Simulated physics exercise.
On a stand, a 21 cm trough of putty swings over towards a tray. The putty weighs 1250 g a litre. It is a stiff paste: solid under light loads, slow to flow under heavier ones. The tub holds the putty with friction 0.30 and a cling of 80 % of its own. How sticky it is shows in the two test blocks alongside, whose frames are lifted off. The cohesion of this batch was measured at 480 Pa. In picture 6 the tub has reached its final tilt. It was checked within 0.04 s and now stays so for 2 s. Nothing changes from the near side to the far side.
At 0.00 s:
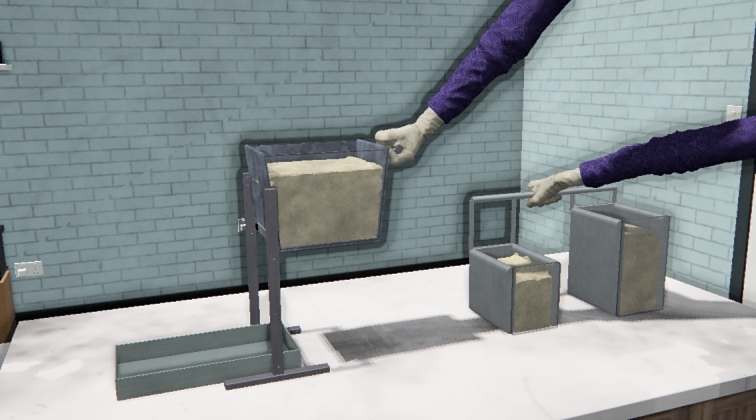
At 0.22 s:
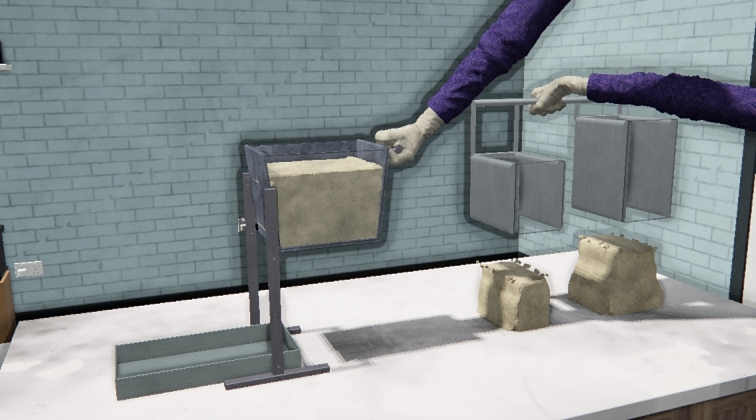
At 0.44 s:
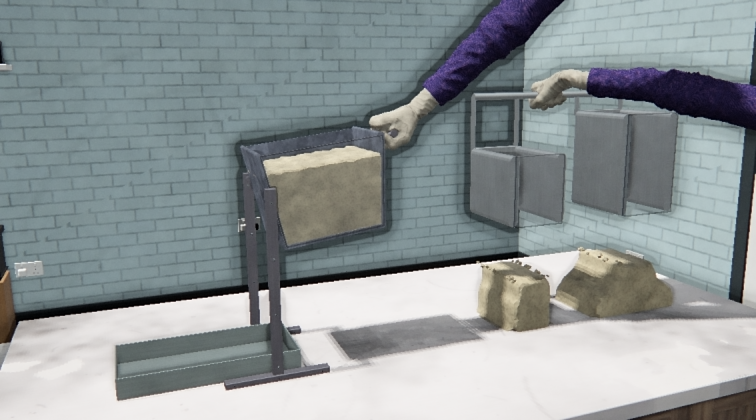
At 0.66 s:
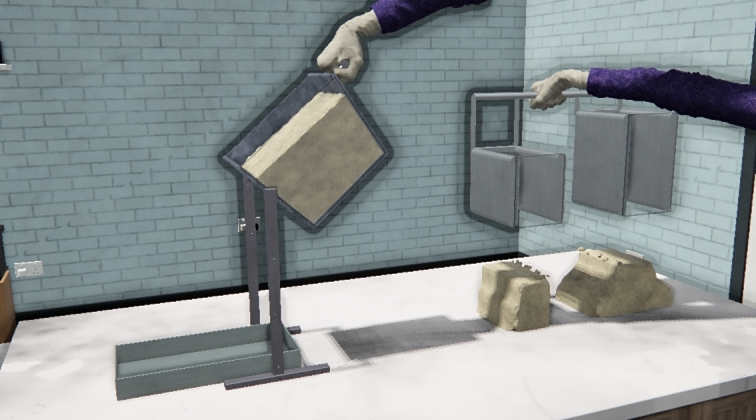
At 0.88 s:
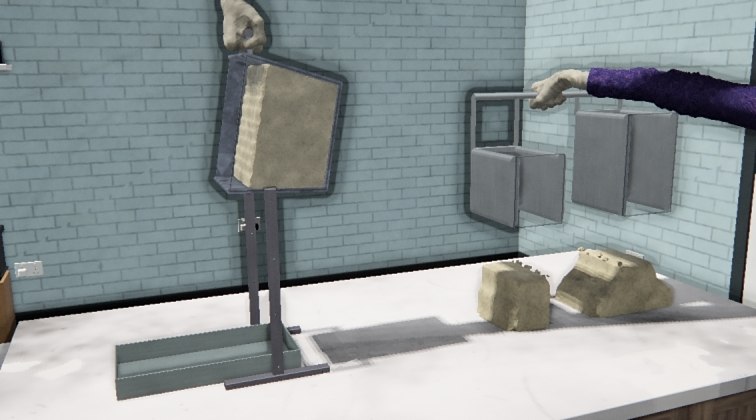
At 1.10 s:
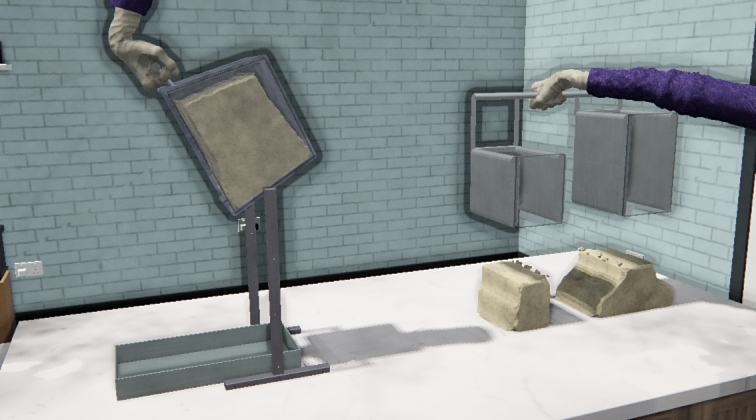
A purple-sleeved arm lifted two open boxes off two blocks of tan putty, and the right block slumped. Another arm swung a putty-filled tub up and over to the left, above a green tray.
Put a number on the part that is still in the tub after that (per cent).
The part that is still in the tub after that is near 0 %.
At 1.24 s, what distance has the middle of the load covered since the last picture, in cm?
Some 14 cm.
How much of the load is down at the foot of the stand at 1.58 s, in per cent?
Some 100 per cent.
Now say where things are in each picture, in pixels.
Handle-side rim at (386, 149), tilt 0 degrees; crest of the putty at (380, 167); block heights 15 cm, 23 cm (left to right), in the first picture.
Handle-side rim at (386, 149), tilt 0 degrees; crest of the putty at (380, 167); block heights 14 cm, 19 cm (left to right), in the second picture.
Handle-side rim at (381, 134), tilt 7 degrees; crest of the putty at (374, 155); block heights 14 cm, 15 cm (left to right), in the third picture.
Handle-side rim at (332, 77), tilt 41 degrees; crest of the putty at (340, 98); block heights 14 cm, 15 cm (left to right), in the fourth picture.
Handle-side rim at (245, 57), tilt 80 degrees; crest of the putty at (273, 67); block heights 14 cm, 15 cm (left to right), in the fifth picture.
Handle-side rim at (167, 94), tilt 115 degrees; crest of the putty at (255, 76); block heights 14 cm, 15 cm (left to right), in the sixth picture.
After 1.24 s, the tub is at 115 degrees and holds 42 %.
After 1.41 s, the tub is at 115 degrees and holds 0 %.
After 1.58 s, the tub is at 115 degrees and holds 0 %.
After 1.75 s, the tub is at 115 degrees and holds 0 %.
After 3.10 s, the tub is at 115 degrees and holds 0 %.
